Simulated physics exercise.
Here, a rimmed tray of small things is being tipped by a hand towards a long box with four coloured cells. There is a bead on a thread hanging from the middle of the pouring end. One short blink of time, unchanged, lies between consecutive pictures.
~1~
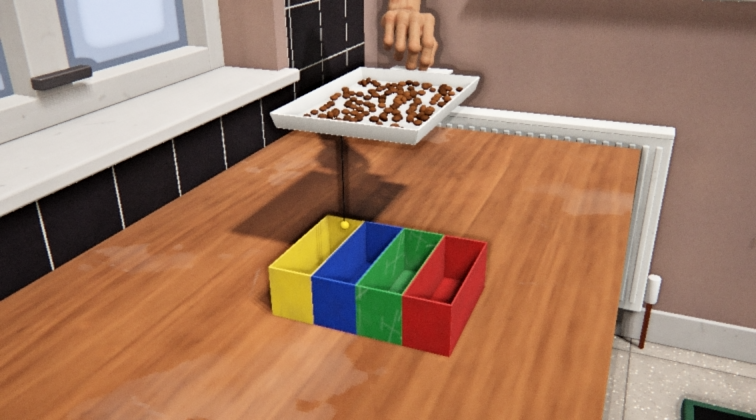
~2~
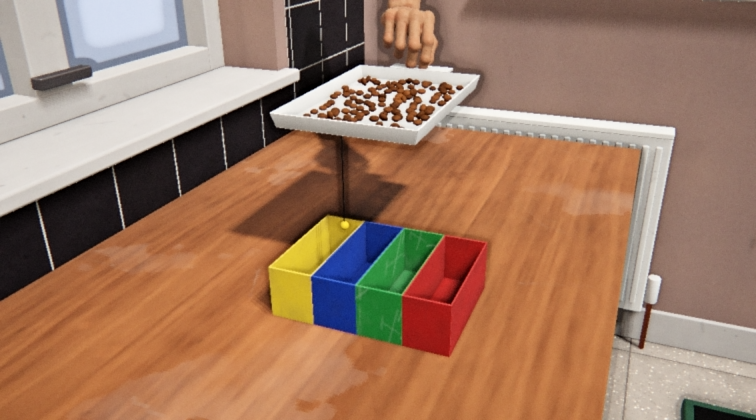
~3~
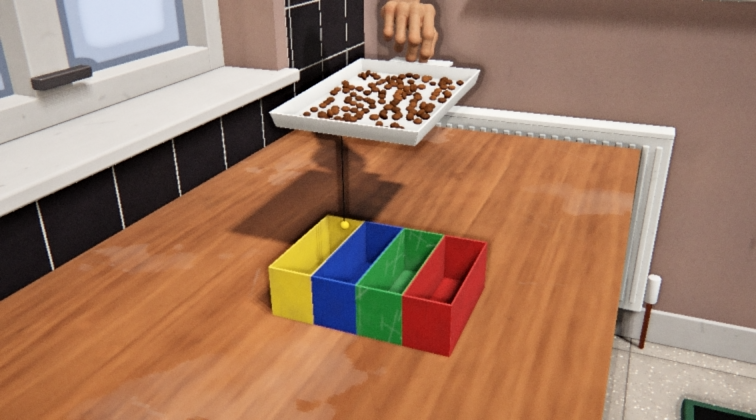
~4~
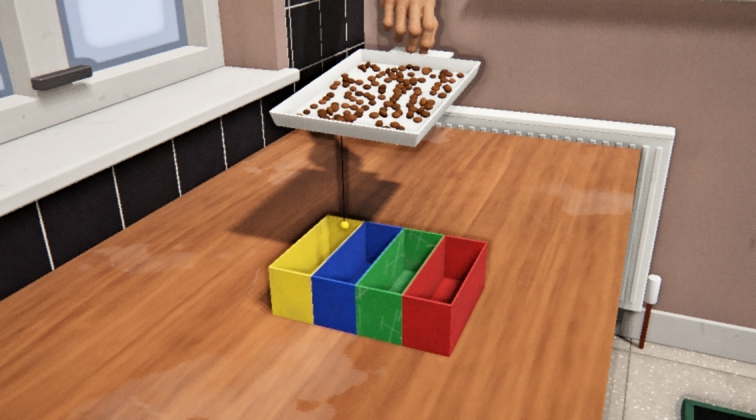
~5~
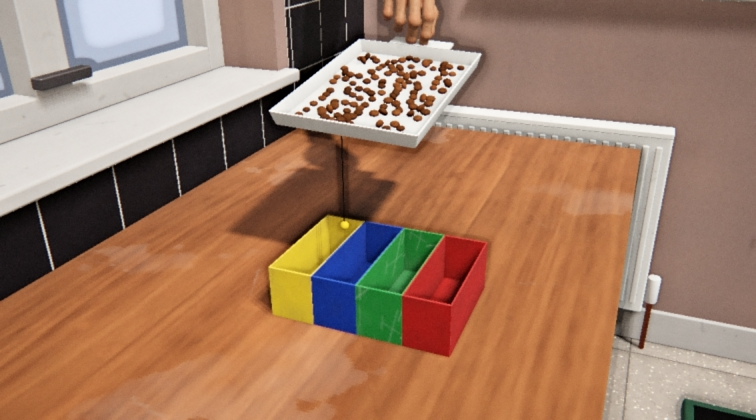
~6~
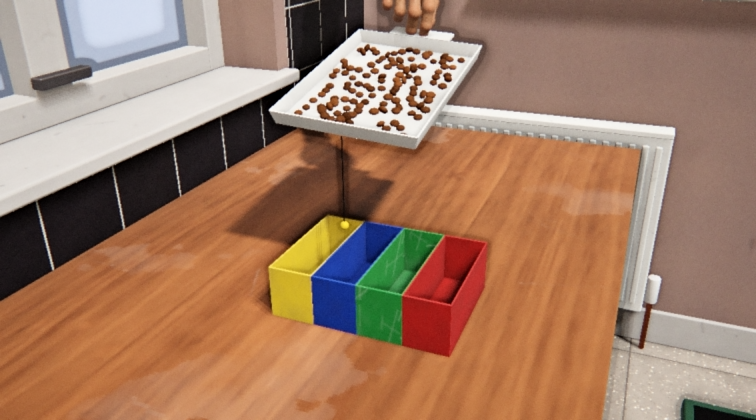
On a wooden counter by a window, a hand gradually tilting a white tray of brown kibble above a four-coloured box.
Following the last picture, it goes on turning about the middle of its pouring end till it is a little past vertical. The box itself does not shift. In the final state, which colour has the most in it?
Most ends up in green.
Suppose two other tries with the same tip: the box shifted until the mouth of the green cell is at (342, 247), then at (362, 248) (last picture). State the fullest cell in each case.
Run one gives that red cell; run two gives red.
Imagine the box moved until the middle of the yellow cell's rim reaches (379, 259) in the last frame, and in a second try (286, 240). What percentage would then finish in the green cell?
0, then 40 %.
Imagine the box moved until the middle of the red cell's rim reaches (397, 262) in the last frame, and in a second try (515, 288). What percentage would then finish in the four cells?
First 90 %, then 80 %.
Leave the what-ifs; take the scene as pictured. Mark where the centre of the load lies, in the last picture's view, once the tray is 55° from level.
In the last view, the load is centred close to (378, 116).
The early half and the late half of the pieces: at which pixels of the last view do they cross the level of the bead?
Half one: (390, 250), half two: (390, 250).
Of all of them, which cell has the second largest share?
Blue.
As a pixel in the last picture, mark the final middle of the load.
Around (386, 305).
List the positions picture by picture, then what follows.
The first picture shows corners of the pouring end at (276, 112) and (415, 128), level; middle of the load at (382, 101), bits of dog kibble; bead on its thread at (344, 226); yellow cell at (291, 291); blue cell at (334, 300); green cell at (379, 310); red cell at (426, 321).
The second picture shows corners of the pouring end at (276, 112) and (415, 129), level; middle of the load at (382, 100).
The third picture shows corners of the pouring end at (275, 112) and (415, 130), tipped barely, lowest at the right corner; middle of the load at (382, 97).
The fourth picture shows corners of the pouring end at (275, 111) and (415, 131), tipped a little, lowest at the right corner; middle of the load at (382, 91).
The fifth picture shows corners of the pouring end at (275, 110) and (415, 133), tipped a little, lowest at the right corner; middle of the load at (382, 86).
The sixth picture shows corners of the pouring end at (274, 109) and (415, 135), tipped a little, lowest at the right corner; middle of the load at (382, 81); yellow cell at (291, 291); blue cell at (334, 300); green cell at (379, 310); red cell at (426, 321).
Soon, tray tipped steeply; all on the tray.
A while on, tray tipped right over; about half on the tray; a small part in the green cell; a small part in the blue cell; a stray few in the red cell; about a third falling or outside the box.
Towards the end, tray tipped past a quarter turn; about two thirds in the green cell; about a quarter in the blue cell; a small part in the yellow cell; a small part in the red cell; a stray few falling or outside the box.
Finally, tray tipped past a quarter turn; about two thirds in the green cell; about a quarter in the blue cell; a small part in the yellow cell; a small part in the red cell; a stray few outside the box.
